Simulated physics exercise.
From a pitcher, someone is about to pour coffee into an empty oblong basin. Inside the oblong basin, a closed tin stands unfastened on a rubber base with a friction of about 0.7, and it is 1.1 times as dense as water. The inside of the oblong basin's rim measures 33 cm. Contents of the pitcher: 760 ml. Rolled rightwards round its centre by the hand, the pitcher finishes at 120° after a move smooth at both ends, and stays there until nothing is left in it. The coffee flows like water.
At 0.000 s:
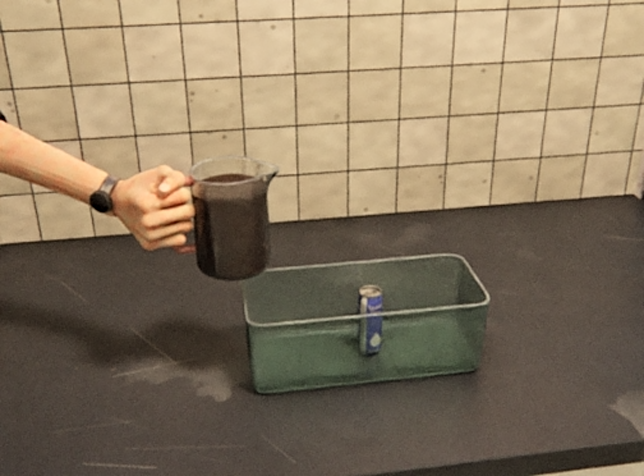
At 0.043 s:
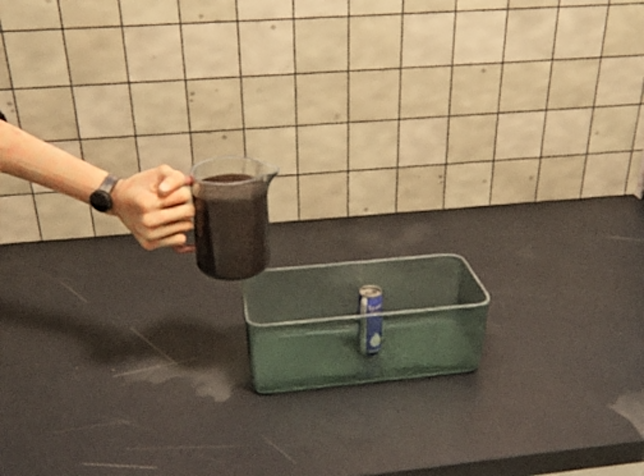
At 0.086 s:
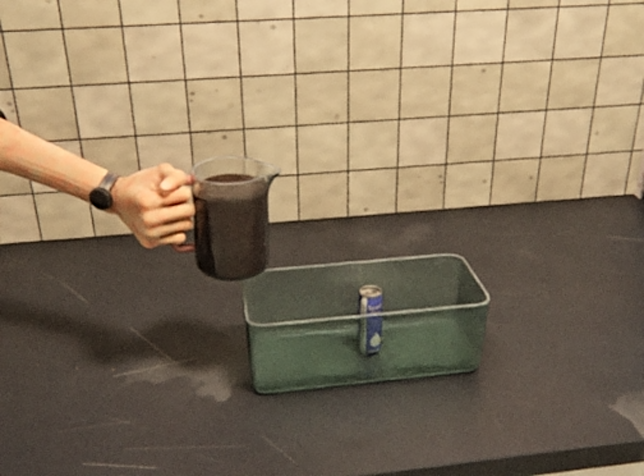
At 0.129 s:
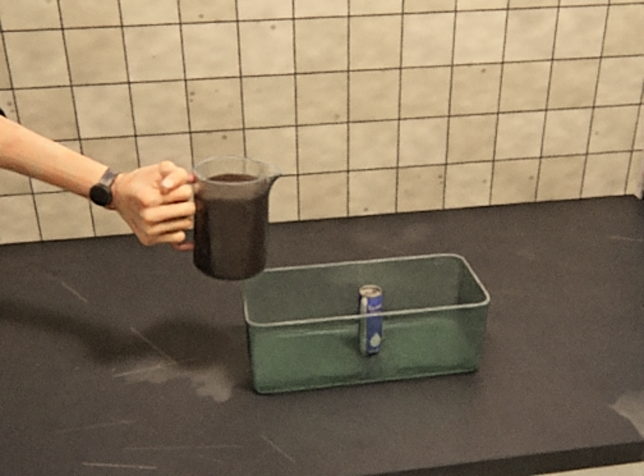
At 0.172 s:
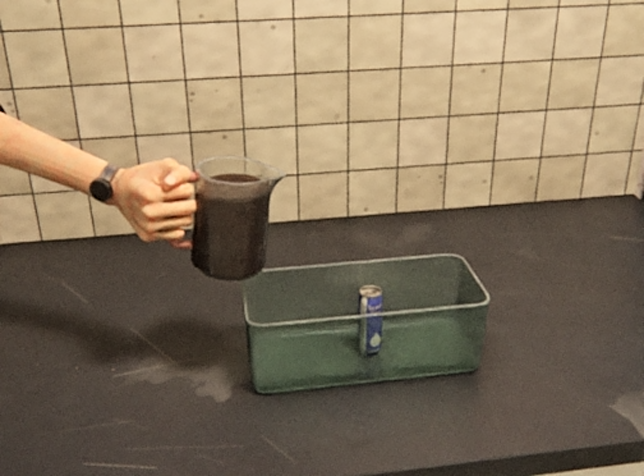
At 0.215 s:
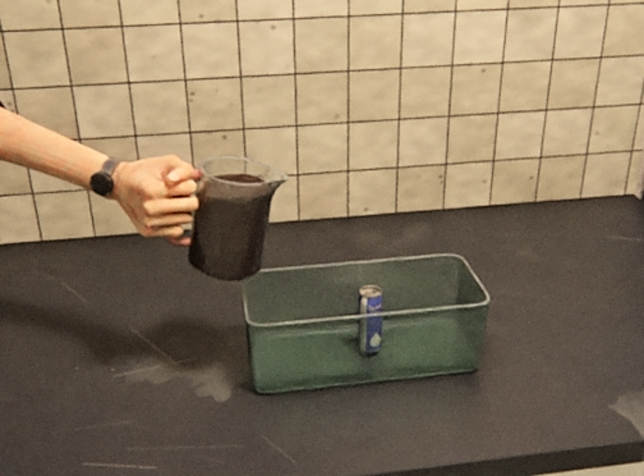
On a dark tabletop before a tiled wall, a hand wearing a watch holds a glass pitcher of dark liquid beside and above a greenish oblong basin containing a small blue can, then slowly tilts the pitcher slightly rightwards.
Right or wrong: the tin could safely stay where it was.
Right, it remains upright.
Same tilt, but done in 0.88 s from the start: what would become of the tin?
With that tilt, the tin stays on its base.
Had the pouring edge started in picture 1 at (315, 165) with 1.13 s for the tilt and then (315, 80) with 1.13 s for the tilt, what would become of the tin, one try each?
In the first try it comes down; in the second it remains standing.
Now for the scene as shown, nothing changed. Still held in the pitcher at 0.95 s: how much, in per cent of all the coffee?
Near 24 percent, more or less.
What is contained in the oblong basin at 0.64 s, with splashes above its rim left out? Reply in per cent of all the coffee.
About 4 per cent.
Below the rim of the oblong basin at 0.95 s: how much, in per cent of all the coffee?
Near 58 per cent of the total.
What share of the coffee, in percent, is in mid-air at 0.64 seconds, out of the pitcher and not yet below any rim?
I'd put it at about 12 percent.
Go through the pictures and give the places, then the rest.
In the first picture, it leans 0°; its right rim is at (279, 168); the coffee meets the walls at (194, 187) and (265, 182); the oblong basin's rim runs from (244, 299) to (475, 278); the tin's top is at (371, 294).
In the second picture, it leans 0°; its right rim is at (280, 168); the coffee meets the walls at (193, 188) and (265, 182).
In the third picture, it leans 2°; its right rim is at (281, 169); the coffee meets the walls at (194, 187) and (266, 183).
In the fourth picture, it leans 4°; its right rim is at (283, 171); the coffee meets the walls at (196, 187) and (268, 183).
In the fifth picture, it leans 7°; its right rim is at (285, 173); the coffee meets the walls at (197, 187) and (269, 183).
In the sixth picture, it leans 10°; its right rim is at (288, 177); the coffee meets the walls at (200, 188) and (272, 183).
Then, 0.64 s in, the tilt is 72° and 84 per cent is still to pour; the tin stands where it began.
Then, 0.95 s in, the tilt is 113° and 24 per cent is still to pour; the tin stands where it began.
Then, 1.28 s in, the tilt is 120° and 0 per cent is still to pour; the tin stands where it began.
Then, 1.63 s in, the tilt is 120° and 0 per cent is still to pour; the tin stands where it began.
Finally, the tin stands where it began.
